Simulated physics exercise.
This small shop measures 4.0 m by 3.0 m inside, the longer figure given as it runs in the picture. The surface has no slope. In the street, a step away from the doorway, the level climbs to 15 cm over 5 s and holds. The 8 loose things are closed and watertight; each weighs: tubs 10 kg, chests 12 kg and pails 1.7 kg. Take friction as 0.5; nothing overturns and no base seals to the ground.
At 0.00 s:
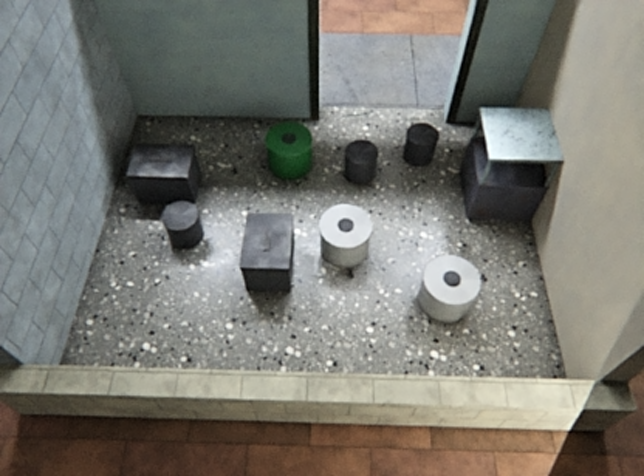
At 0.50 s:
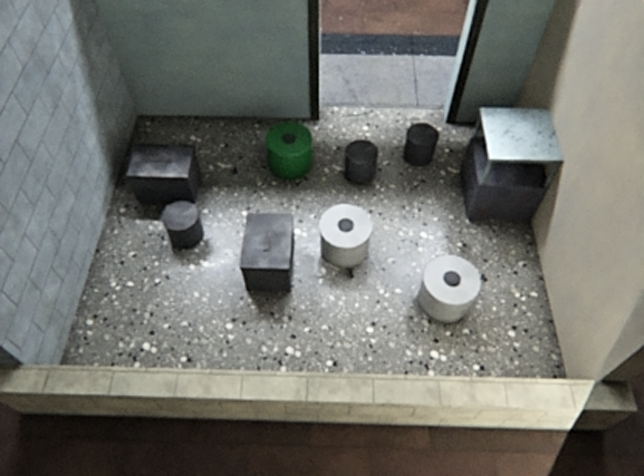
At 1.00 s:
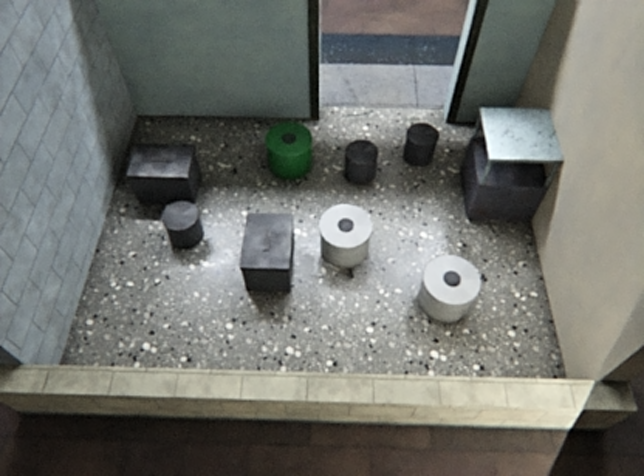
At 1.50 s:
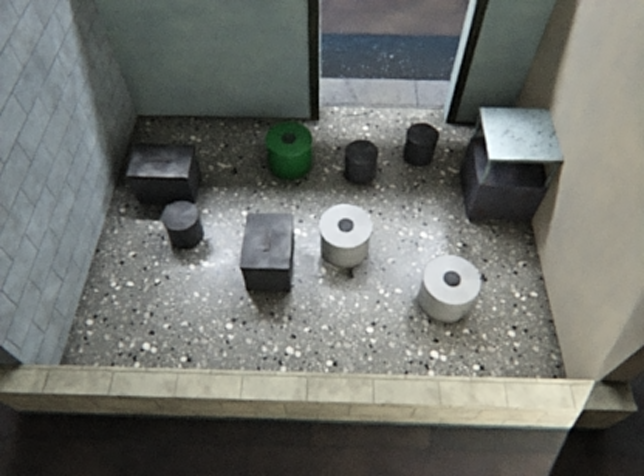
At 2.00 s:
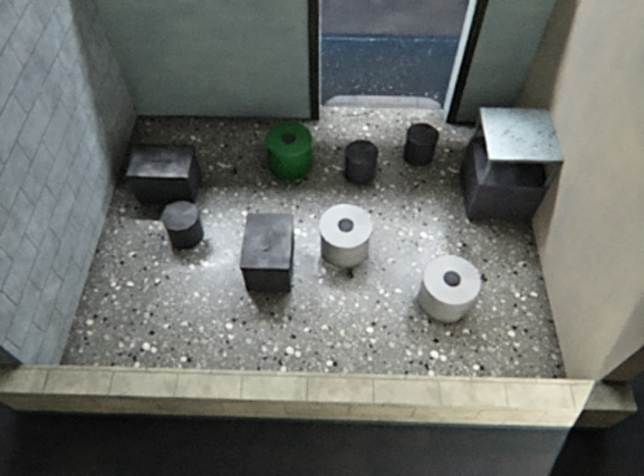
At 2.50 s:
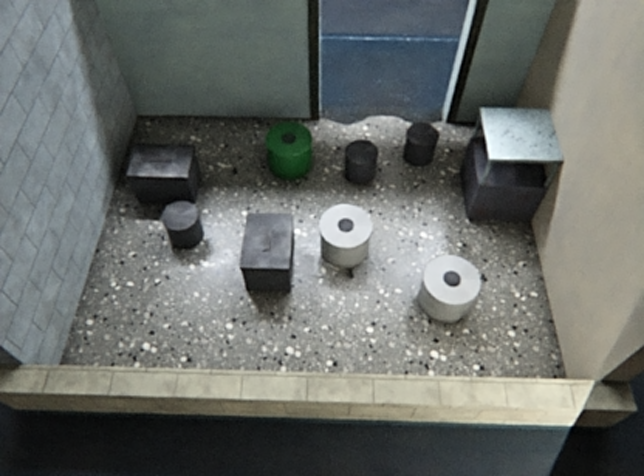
In the video, dark water gradually covers the reddish paving outside a small speckled-floor room and reaches the doorway at the back, while the green tub, two white cylinders and dark blocks and cylinders inside stay still.
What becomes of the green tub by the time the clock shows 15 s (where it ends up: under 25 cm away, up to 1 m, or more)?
Green tub is nudged along.
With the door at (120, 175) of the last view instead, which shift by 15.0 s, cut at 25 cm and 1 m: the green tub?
Then the green tub ends far away.
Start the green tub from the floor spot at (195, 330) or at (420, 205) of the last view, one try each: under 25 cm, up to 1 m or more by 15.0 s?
In turn: It ends far away; it ends far away.
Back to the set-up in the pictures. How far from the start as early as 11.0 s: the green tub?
Roughly 0 cm by then.
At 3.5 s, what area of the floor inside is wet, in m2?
Some 1.0 m2.
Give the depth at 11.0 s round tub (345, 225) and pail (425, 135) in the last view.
Roughly 6 and 11 cm.
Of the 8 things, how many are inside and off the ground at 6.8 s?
At that moment 1.
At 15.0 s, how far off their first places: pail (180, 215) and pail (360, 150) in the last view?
In that order: 120 cm, 30 cm.
After 3.5 s the green tub is near (289, 139), 0.0 m from its start, aground; 0 afloat.
After 6.8 s the green tub is near (289, 139), 0.0 m from its start, aground; 1 afloat.
After 11.0 s the green tub is near (289, 139), 0.0 m from its start, aground; 3 afloat.
After 15.0 s the green tub is near (341, 167), 0.6 m from its start, afloat; 8 afloat.
